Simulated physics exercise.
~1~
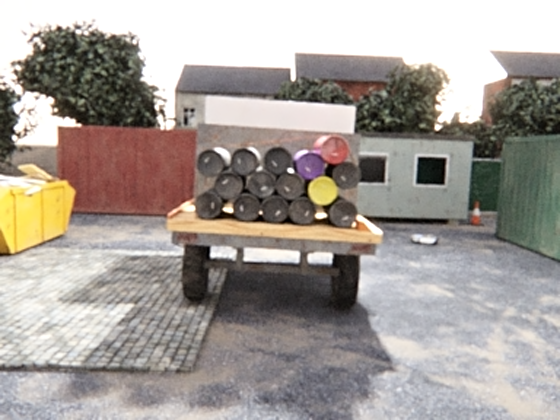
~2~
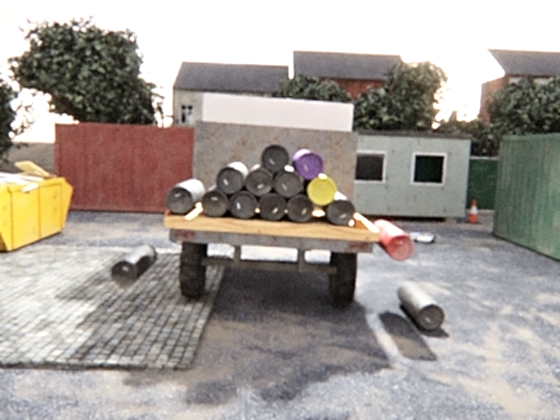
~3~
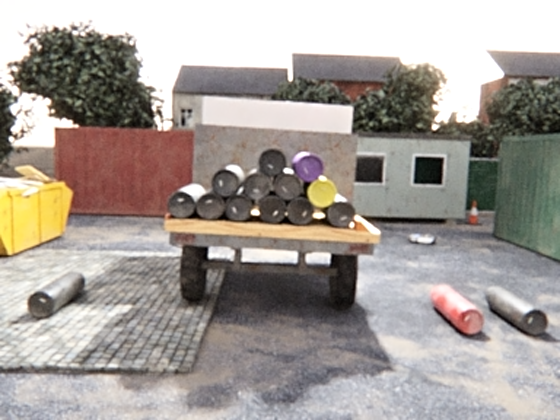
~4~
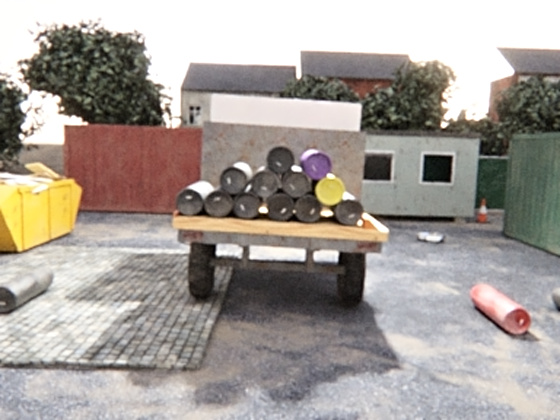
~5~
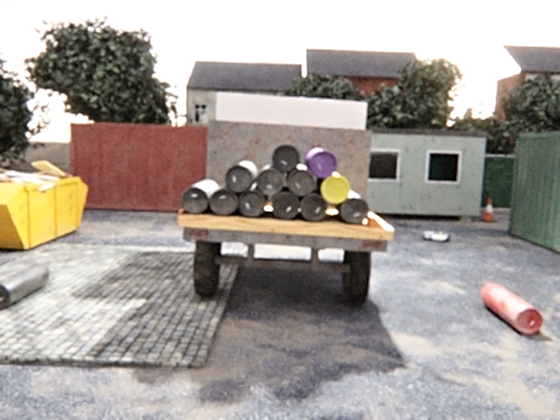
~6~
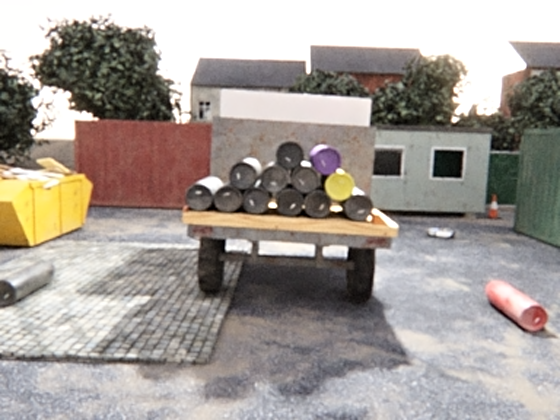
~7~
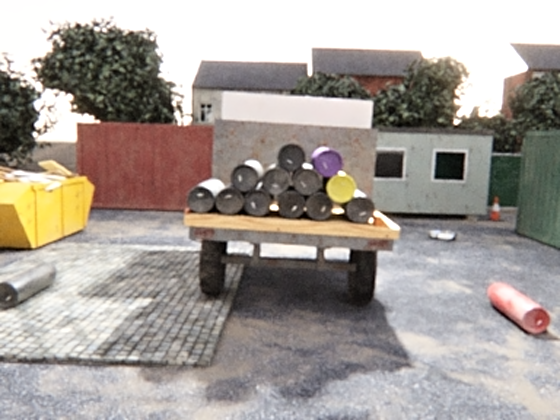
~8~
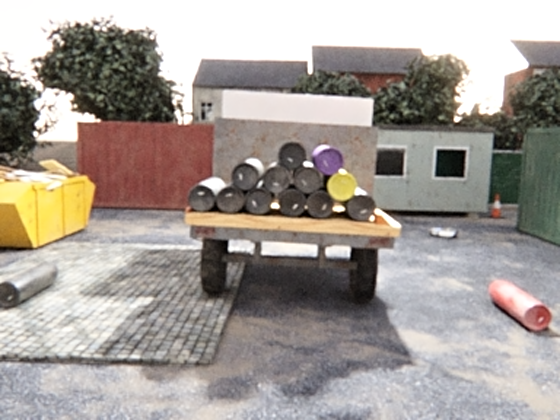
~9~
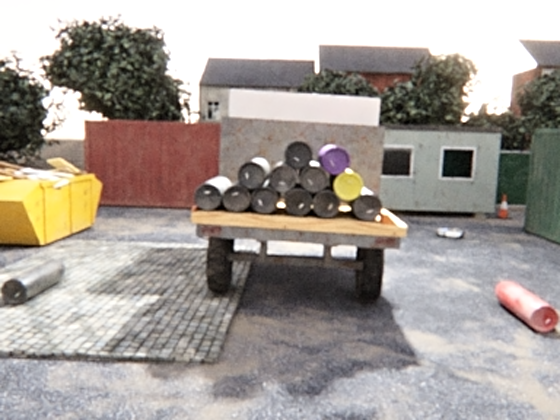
Flatbed lorry shedding a red cylinder and dark ones onto the yard, purple and yellow staying on the settled stack.
